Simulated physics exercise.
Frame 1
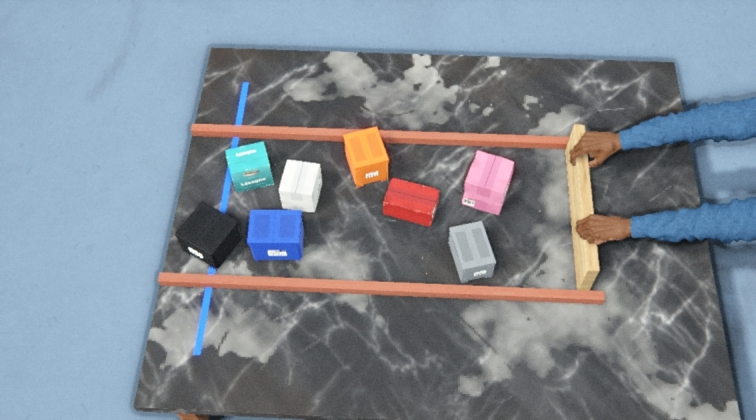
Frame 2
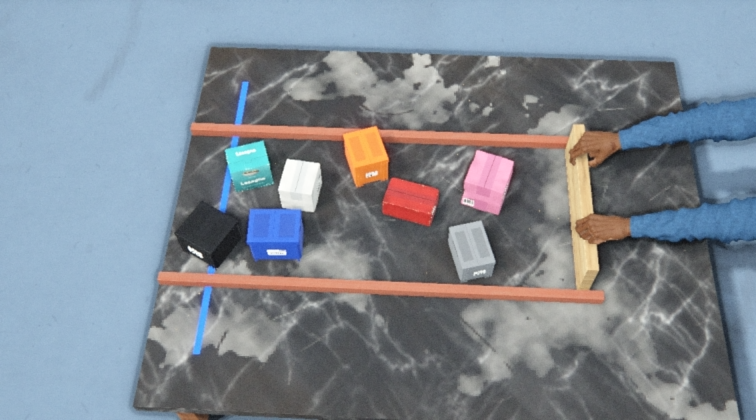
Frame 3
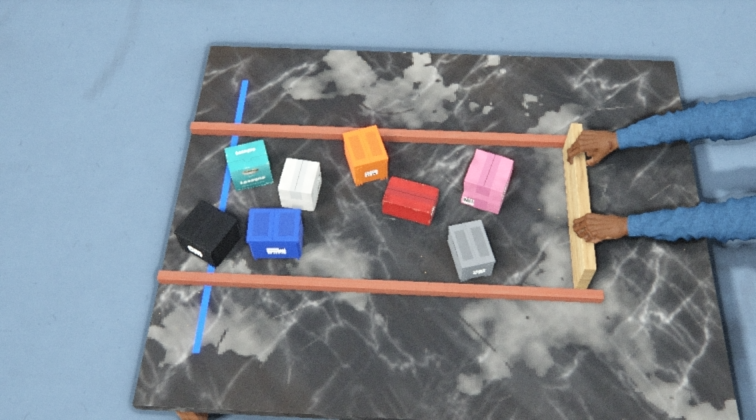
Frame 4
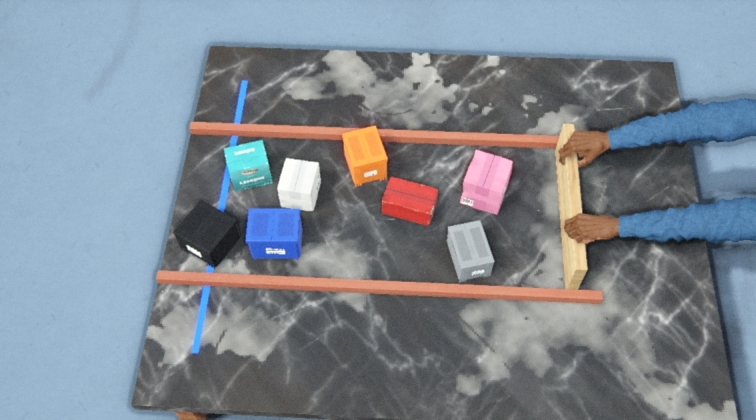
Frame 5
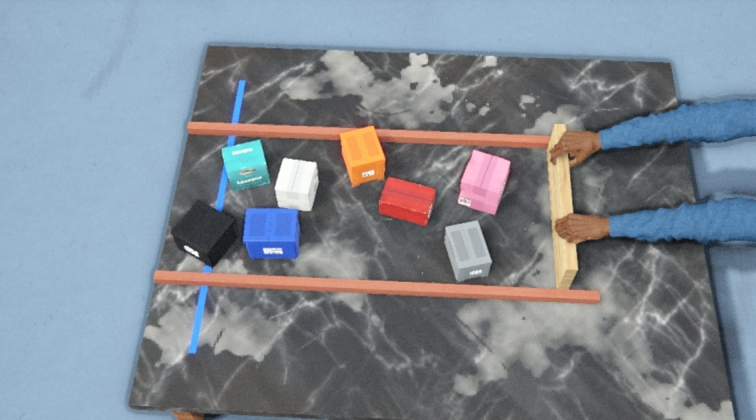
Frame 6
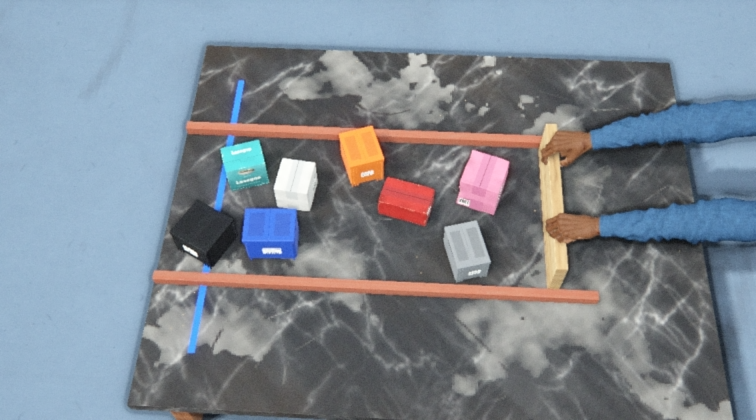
On a dark marbled platform, eight coloured boxes stood between two reddish strips while a pair of hands at the right held a wooden plank, then slid it a short way left behind them.
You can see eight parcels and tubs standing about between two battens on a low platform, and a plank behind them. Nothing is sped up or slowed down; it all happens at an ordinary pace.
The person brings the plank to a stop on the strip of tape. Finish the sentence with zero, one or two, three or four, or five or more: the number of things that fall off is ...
The number of things that fall off is five or more.
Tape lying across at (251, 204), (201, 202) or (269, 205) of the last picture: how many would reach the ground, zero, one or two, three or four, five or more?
Just one or two; more than four; either one or two.
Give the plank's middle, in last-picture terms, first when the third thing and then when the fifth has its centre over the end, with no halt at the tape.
I'd say close to (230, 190), then close to (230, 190).
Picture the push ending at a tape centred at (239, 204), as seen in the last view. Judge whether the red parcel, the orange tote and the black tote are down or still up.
Here's how it goes: The red parcel stays where it is, the orange tote stays where it is, and the black tote ends up below.
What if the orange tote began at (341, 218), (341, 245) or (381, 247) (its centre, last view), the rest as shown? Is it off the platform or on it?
Taking the starts in order, it falls away, then falls away, then falls away.
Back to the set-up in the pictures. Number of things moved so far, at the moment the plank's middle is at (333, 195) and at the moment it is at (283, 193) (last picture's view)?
The count is 7 at the first point and 8 at the second.
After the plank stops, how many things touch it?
Contact count: 3.
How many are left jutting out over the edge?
0, I think.
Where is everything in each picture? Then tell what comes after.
Black tote (210, 236); turquoise box (250, 167); blue tote (277, 236); plank (581, 206); tape (224, 205), in the first frame.
Turquoise box (250, 167); orange tote (366, 157), in the second frame.
Blue tote (276, 234); white parcel (301, 185), in the third frame.
Black tote (209, 235); plank (570, 205), in the fourth frame.
Turquoise box (246, 166); pink parcel (484, 183), in the fifth frame.
Black tote (205, 235); turquoise box (245, 166); blue tote (272, 234); plank (552, 205); tape (219, 203), in the sixth frame.
Early on, none off yet; black tote at rest near (205, 235); turquoise box at rest near (245, 166); blue tote at rest near (272, 234).
A while later, none off yet; black tote at rest near (205, 235); turquoise box travelled a little near (237, 159); blue tote travelled a little near (262, 239).
Finally, the number that fall off is five or more; lost, red parcel, white parcel, blue tote, turquoise box and black tote.
